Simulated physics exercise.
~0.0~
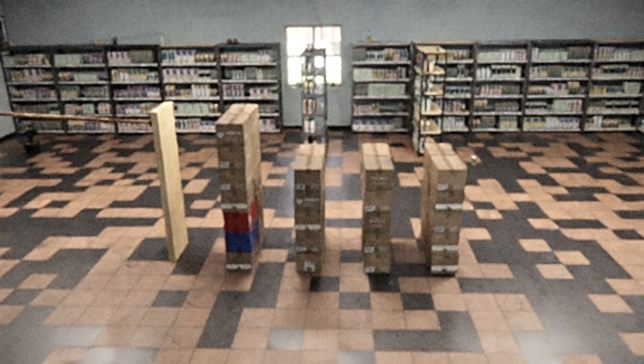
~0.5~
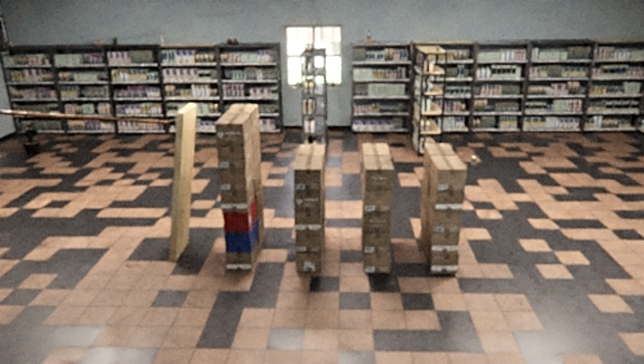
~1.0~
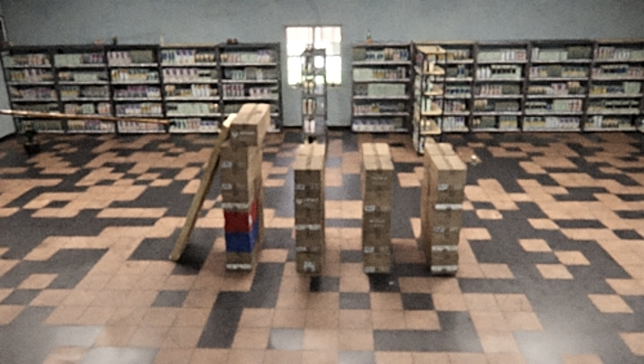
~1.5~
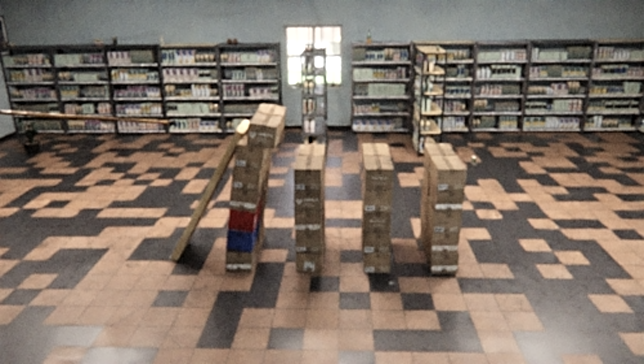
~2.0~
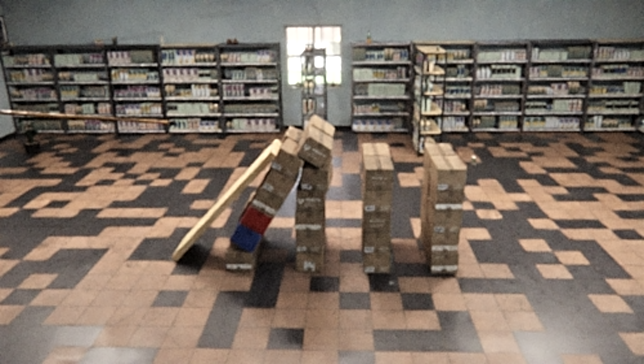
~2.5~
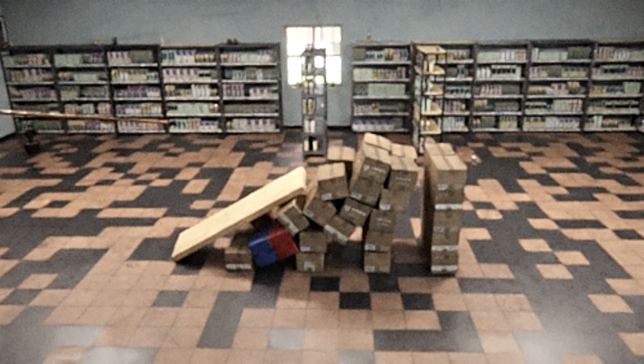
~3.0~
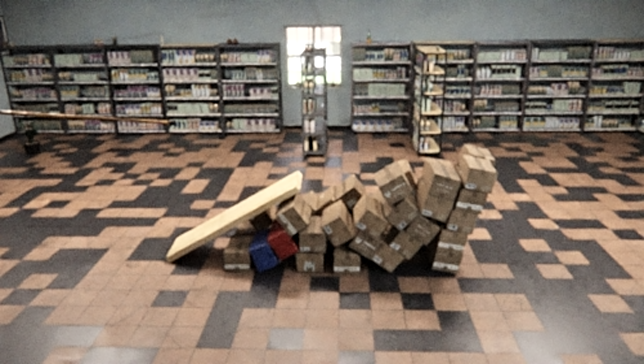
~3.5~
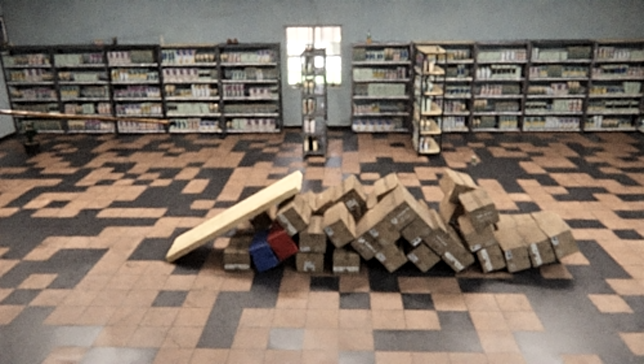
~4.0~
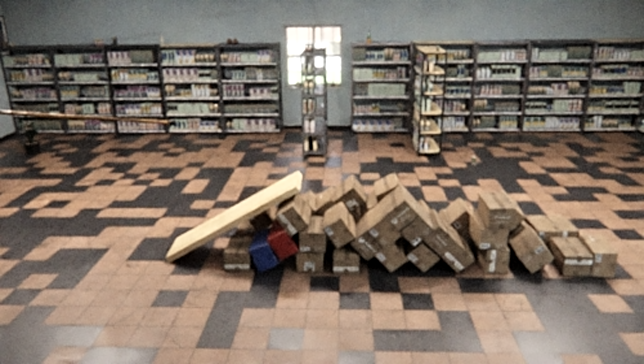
In a shop, a pole tips a board rightward, toppling the stacked cartons into a heap.
